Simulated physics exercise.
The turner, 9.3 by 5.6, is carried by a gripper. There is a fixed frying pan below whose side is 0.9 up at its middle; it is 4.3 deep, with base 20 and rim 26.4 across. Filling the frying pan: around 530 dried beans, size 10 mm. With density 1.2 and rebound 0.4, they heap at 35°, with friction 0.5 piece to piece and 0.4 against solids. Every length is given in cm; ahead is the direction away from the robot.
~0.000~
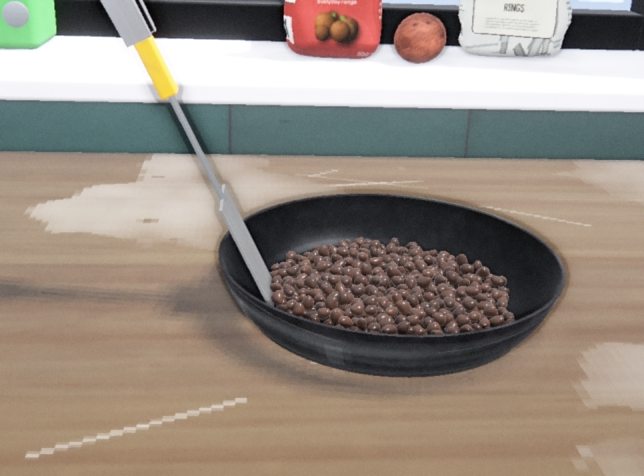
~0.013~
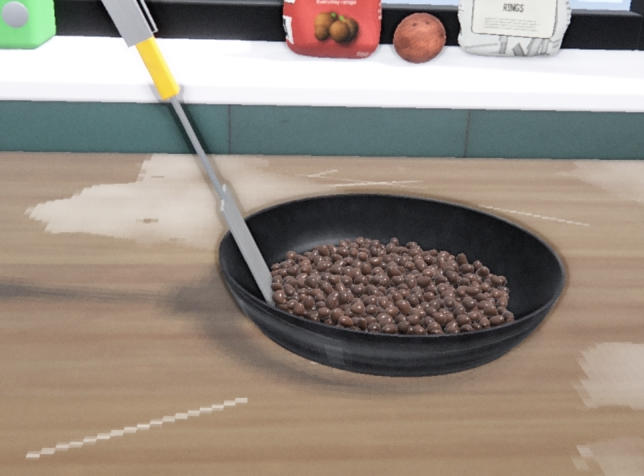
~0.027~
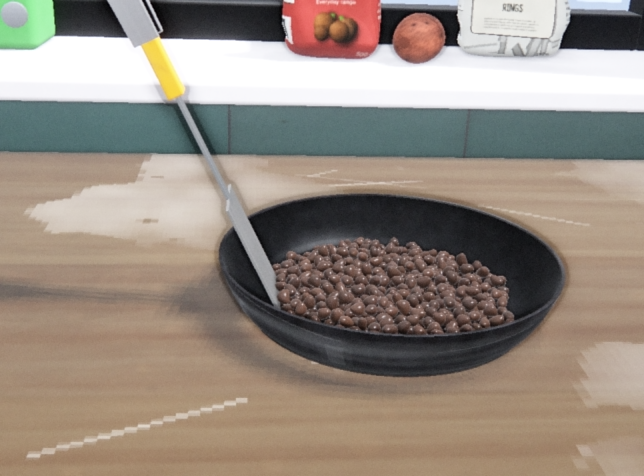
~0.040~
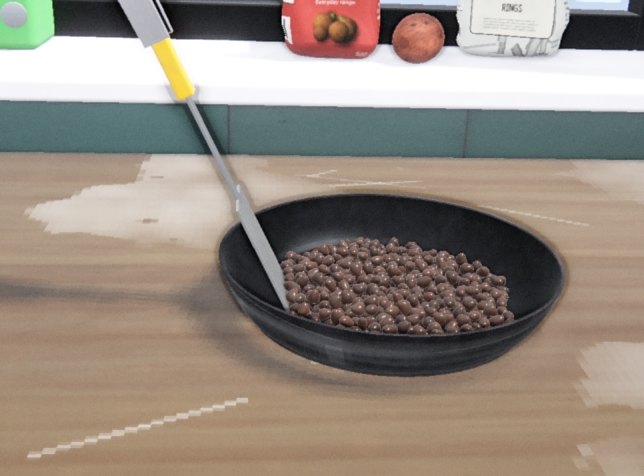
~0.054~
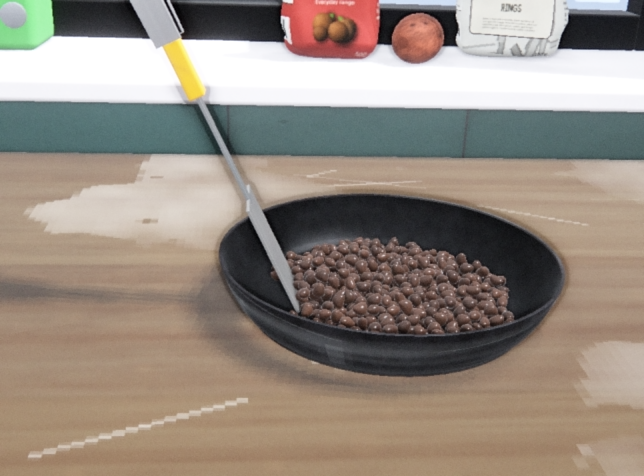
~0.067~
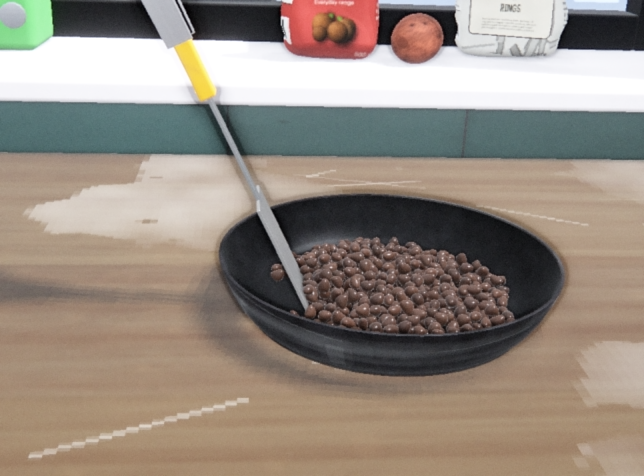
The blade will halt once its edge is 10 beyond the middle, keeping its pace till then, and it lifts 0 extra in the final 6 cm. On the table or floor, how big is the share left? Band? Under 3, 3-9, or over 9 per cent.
3-9 per cent.
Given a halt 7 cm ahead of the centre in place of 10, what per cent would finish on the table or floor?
In that case about 0 percent ends on the table or floor.
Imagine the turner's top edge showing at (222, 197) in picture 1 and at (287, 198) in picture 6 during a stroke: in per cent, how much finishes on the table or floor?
About 15 per cent.
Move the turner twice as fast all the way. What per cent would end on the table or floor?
Then around 15 percent would finish on the table or floor.
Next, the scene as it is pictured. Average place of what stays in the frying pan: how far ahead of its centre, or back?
Ahead of centre, near 3.5 centimetres.
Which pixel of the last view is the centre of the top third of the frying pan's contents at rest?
About (507, 280).
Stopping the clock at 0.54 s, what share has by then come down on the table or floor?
My estimate is roughly 4 %.
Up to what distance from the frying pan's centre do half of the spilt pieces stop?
Some 18 cm.
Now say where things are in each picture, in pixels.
The first frame shows the turner top edge at (222, 197), sloping 65°; upper third of the load around (380, 281), from x 270 to 510, top at y 245; 527 in the frying pan.
The second frame shows the turner top edge at (223, 197), sloping 65°; upper third of the load around (380, 281), from x 270 to 510, top at y 245.
The third frame shows the turner top edge at (228, 197), sloping 65°; upper third of the load around (378, 281), from x 275 to 510, top at y 245.
The fourth frame shows the turner top edge at (238, 197), sloping 65°; upper third of the load around (374, 280), from x 275 to 510, top at y 245.
The fifth frame shows the turner top edge at (248, 197), sloping 65°; upper third of the load around (375, 279), from x 275 to 510, top at y 245.
The sixth frame shows the turner top edge at (258, 197), sloping 65°; upper third of the load around (376, 279), from x 275 to 510, top at y 245; 527 in the frying pan.
After 0.17 s, sloping 65°, highest piece 4 above the table; 527 in the frying pan.
After 0.28 s, sloping 65°, highest piece 4 above the table; 527 in the frying pan.
After 0.54 s, sloping 65°, highest piece 5 above the table; 499 in the frying pan, 26 on the table or floor, 2 on the blade or in flight.
After 1.59 s, sloping 65°, highest piece 5 above the table; 499 in the frying pan, 28 on the table or floor.
In the end, 499 in the frying pan, 28 on the table or floor. That is 5 % on the table or floor.
